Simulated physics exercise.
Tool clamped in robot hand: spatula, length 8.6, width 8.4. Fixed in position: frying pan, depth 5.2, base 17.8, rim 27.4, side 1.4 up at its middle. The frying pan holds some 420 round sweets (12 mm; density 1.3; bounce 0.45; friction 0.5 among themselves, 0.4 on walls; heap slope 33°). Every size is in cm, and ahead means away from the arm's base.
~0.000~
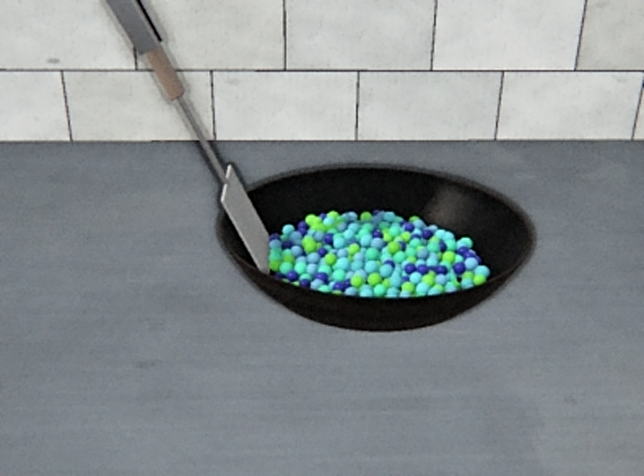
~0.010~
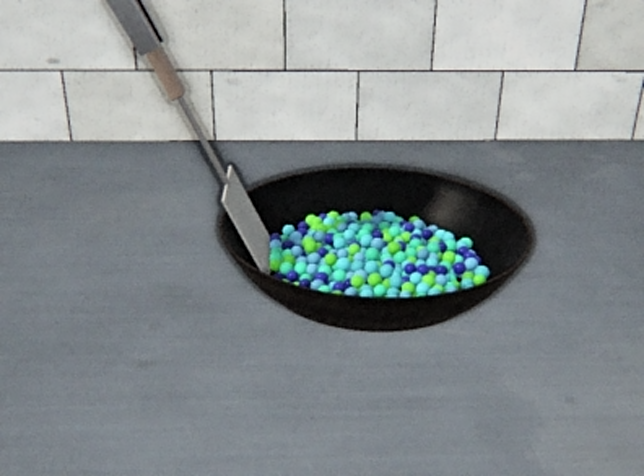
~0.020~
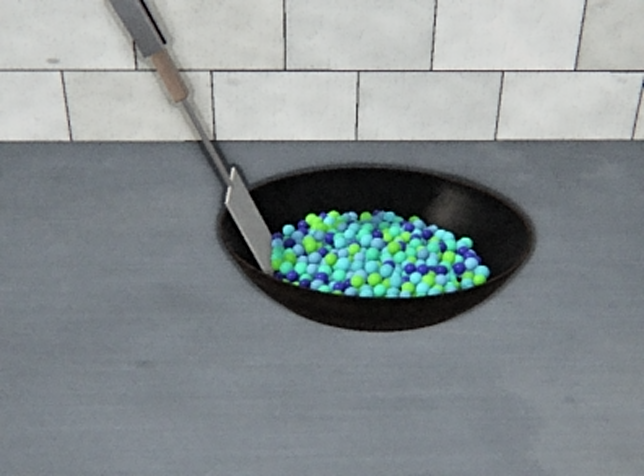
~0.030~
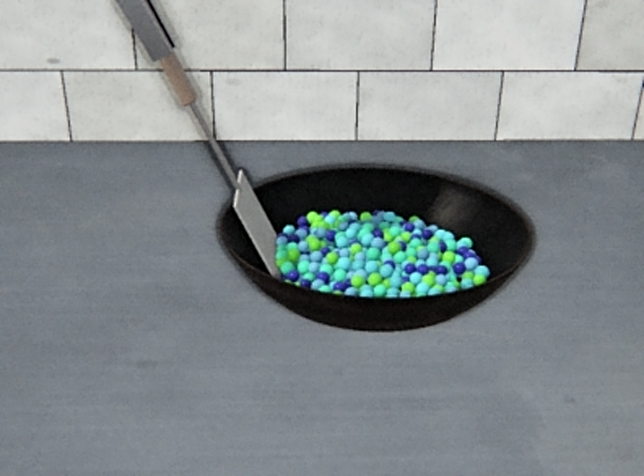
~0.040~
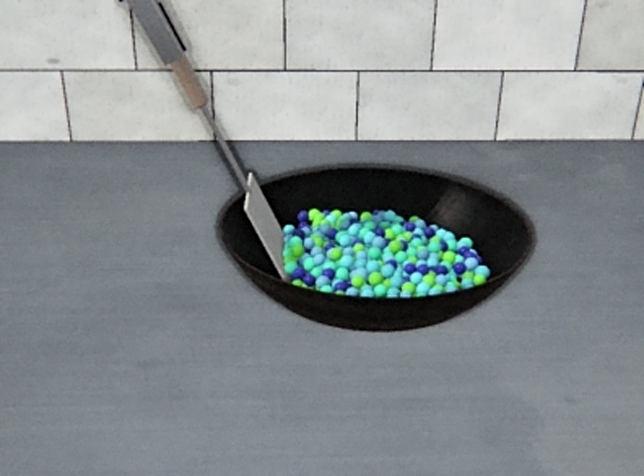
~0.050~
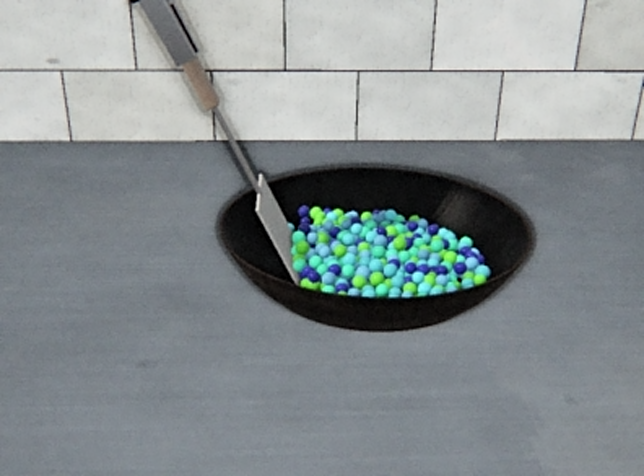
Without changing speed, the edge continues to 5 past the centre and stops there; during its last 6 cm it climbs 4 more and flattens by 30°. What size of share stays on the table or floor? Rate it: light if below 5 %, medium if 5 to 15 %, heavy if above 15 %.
Rating: Light.
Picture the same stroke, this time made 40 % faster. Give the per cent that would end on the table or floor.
Near 10 %.
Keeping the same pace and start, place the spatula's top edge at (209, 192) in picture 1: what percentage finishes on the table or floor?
About 5%.
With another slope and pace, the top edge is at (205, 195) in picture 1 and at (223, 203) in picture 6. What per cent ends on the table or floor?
Close to 0 in a hundred.
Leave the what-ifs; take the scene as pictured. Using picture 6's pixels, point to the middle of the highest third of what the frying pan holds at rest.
Approximately at pixel (466, 246).
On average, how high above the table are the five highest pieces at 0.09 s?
They are around 6 cm up.
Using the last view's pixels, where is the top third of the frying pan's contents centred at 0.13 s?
I'd put it close to (400, 244).
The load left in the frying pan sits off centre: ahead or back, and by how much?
Ahead, by about 5.0 cm.
After 0.09 s, sloping 65°, highest piece 6 above the table; 416 in the frying pan.
After 0.13 s, sloping 54°, highest piece 7 above the table; 416 in the frying pan.
After 0.35 s, sloping 35°, highest piece 6 above the table; 405 in the frying pan, 8 on the table or floor, 3 on the blade or in flight.
After 1.40 s, sloping 35°, highest piece 5 above the table; 404 in the frying pan, 12 on the table or floor.
In the end, 404 in the frying pan, 12 on the table or floor. That is 3 % on the table or floor.
